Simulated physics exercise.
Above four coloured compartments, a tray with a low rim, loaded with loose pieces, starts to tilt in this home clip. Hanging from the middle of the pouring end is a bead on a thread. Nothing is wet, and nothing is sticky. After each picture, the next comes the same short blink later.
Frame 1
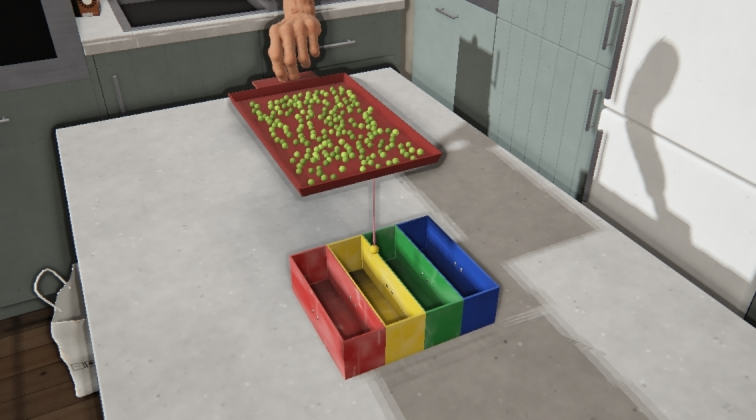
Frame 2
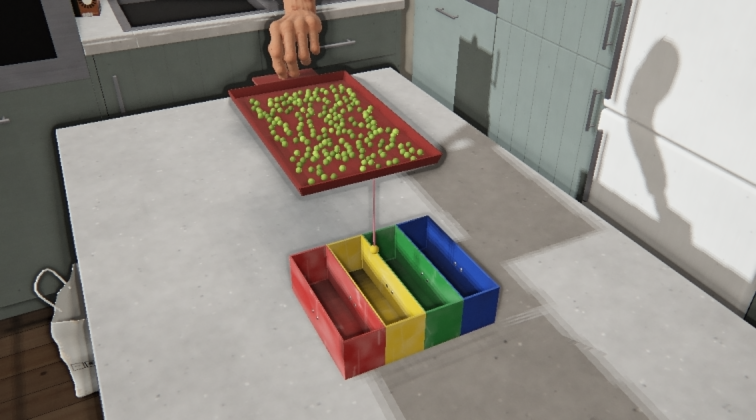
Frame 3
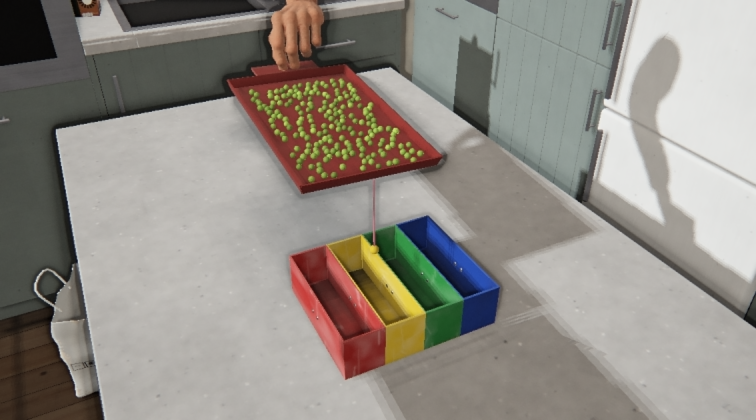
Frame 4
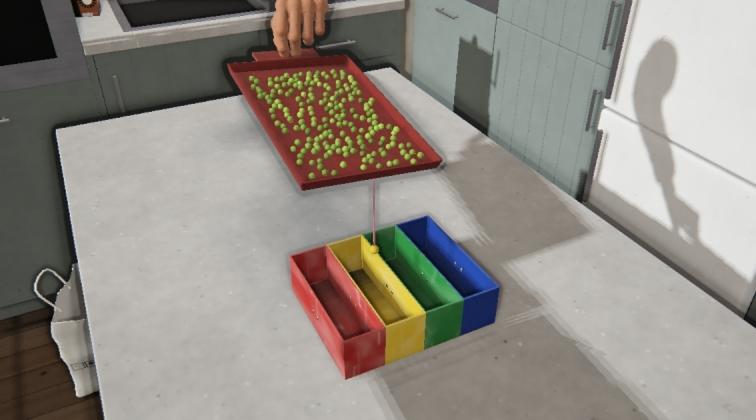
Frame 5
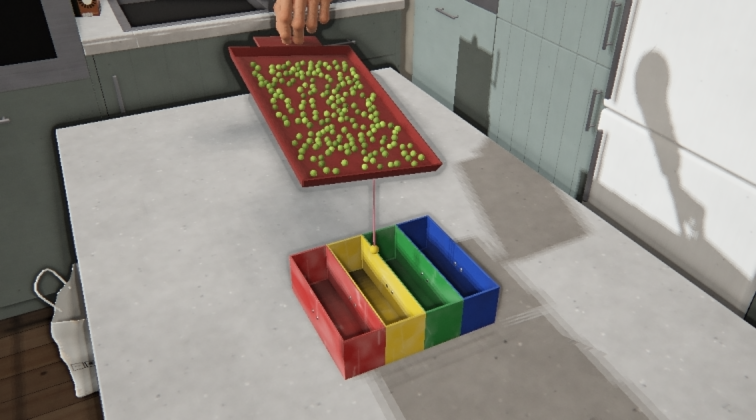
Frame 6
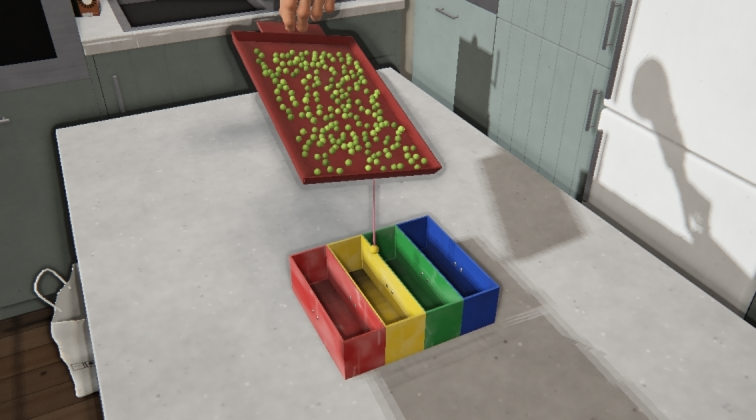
A hand at the top grips the far end of a red tray above a pale kitchen counter, seen from a fixed, raised view with grey-green cabinets behind. Small green balls cover the tray, and below it a bead hangs on a thread over red, yellow, green and blue compartments, left to right. The hand slowly raises the far end, steepening the tray while the balls stay spread out.
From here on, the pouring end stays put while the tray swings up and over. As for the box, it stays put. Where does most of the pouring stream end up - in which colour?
In the blue one.
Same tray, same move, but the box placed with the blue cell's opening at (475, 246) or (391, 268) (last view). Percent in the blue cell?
First try: Roughly 10 per cent; second try: Roughly 0 per cent.
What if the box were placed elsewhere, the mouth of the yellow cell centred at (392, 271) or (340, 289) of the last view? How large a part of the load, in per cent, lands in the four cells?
You'd get 100 per cent first and 20 per cent second.
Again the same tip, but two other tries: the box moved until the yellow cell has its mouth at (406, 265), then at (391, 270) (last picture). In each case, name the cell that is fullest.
The green one, then the green cell.
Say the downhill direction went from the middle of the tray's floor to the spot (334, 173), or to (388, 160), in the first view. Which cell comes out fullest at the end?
Try 1 - the cell in red / try 2 - that blue cell.
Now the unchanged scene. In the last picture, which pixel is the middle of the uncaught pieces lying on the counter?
I'd put the middle at roughly (511, 284).
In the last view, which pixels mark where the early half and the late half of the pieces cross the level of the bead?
The opening half passes (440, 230), the closing half (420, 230).
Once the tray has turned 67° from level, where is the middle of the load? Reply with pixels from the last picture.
Around (419, 176).
Shortly afterwards, tray tipped steeply; near two thirds on the tray; a little in the blue cell; only a few in the green cell; near a quarter falling or outside the box.
Next, tray tipped past a quarter turn; only a few on the tray; the bulk in the blue cell; a little in the green cell; a little falling or outside the box.
Some moments later, tray tipped past a quarter turn; the bulk in the blue cell; a little in the green cell; a little falling or outside the box.
In the end, tray tipped past a quarter turn; the bulk in the blue cell; a little in the green cell; none at all in the red cell; none at all in the yellow cell; a little outside the box.
